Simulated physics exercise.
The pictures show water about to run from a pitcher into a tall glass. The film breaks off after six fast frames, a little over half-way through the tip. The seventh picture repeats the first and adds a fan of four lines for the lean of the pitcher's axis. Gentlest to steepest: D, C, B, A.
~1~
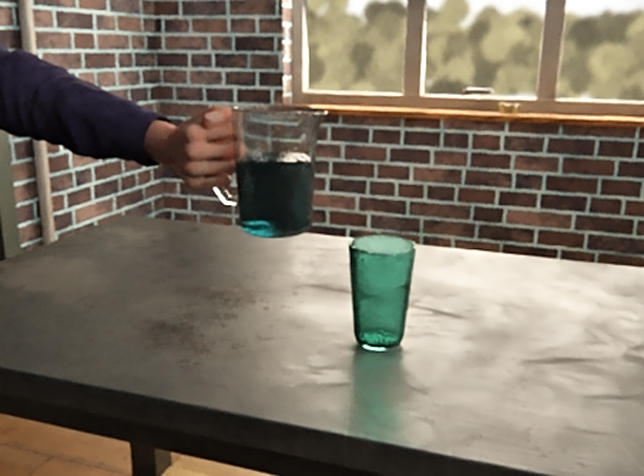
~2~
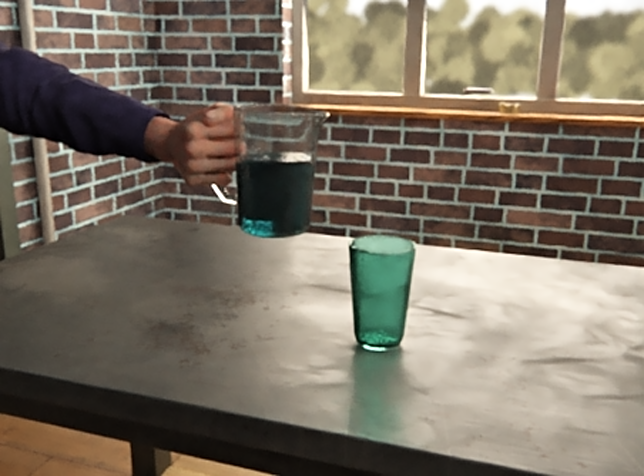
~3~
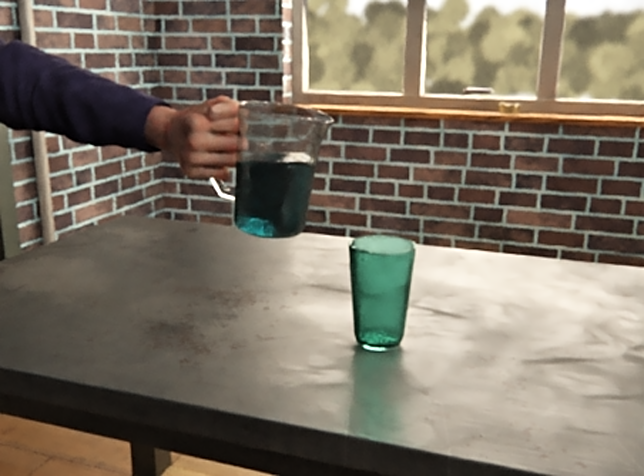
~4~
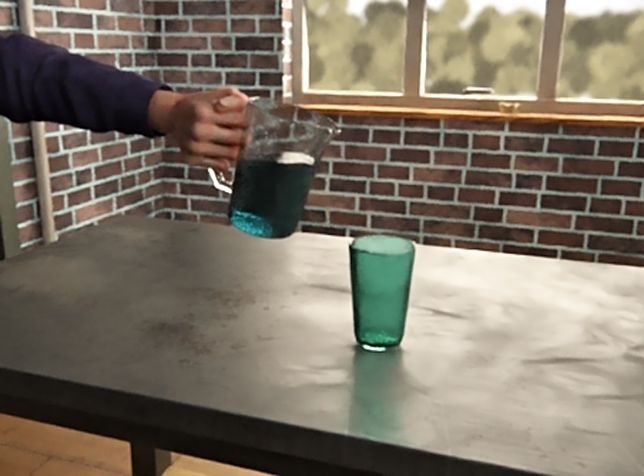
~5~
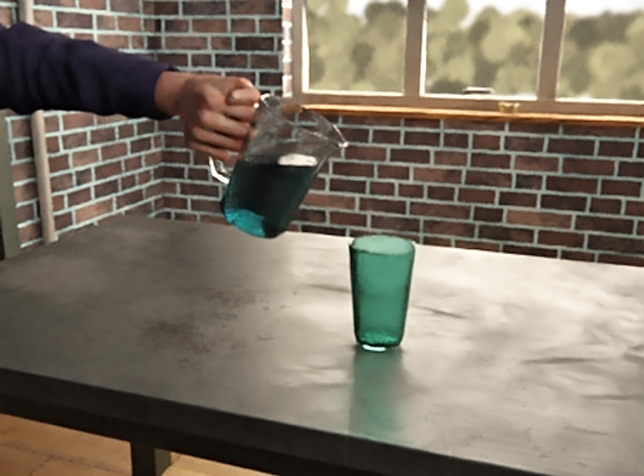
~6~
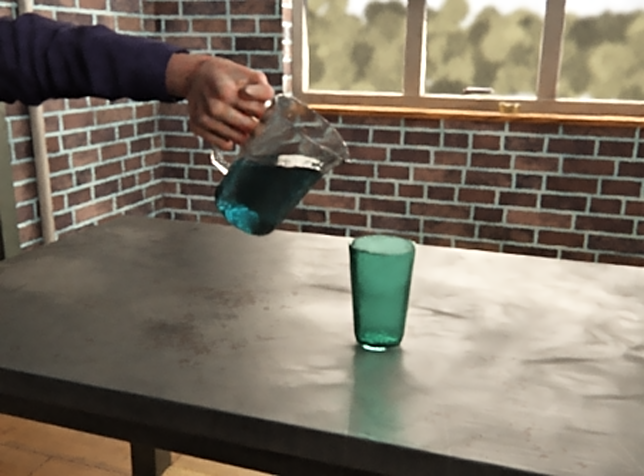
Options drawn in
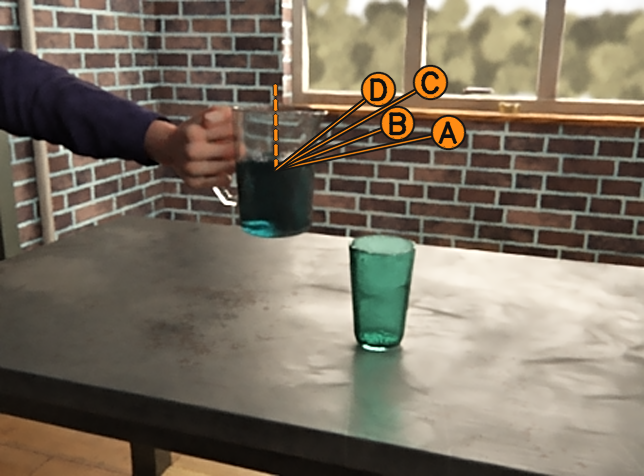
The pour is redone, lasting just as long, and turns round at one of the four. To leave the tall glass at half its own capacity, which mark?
The answer is tilt A.
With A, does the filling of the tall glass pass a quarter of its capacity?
Yes, it does.
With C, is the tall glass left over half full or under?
Under half.
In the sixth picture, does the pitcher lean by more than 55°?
No.
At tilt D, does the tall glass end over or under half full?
Under.
In orange, A at (431, 136); B at (381, 129); C at (415, 90); D at (365, 99).
Choosing A, the tall glass ends with about 49 % of what it can hold.
Choosing B, the tall glass ends with about 29 % of what it can hold.
Choosing C, the tall glass ends with about 13 % of what it can hold.
Choosing D, the tall glass ends with about 4 % of what it can hold.
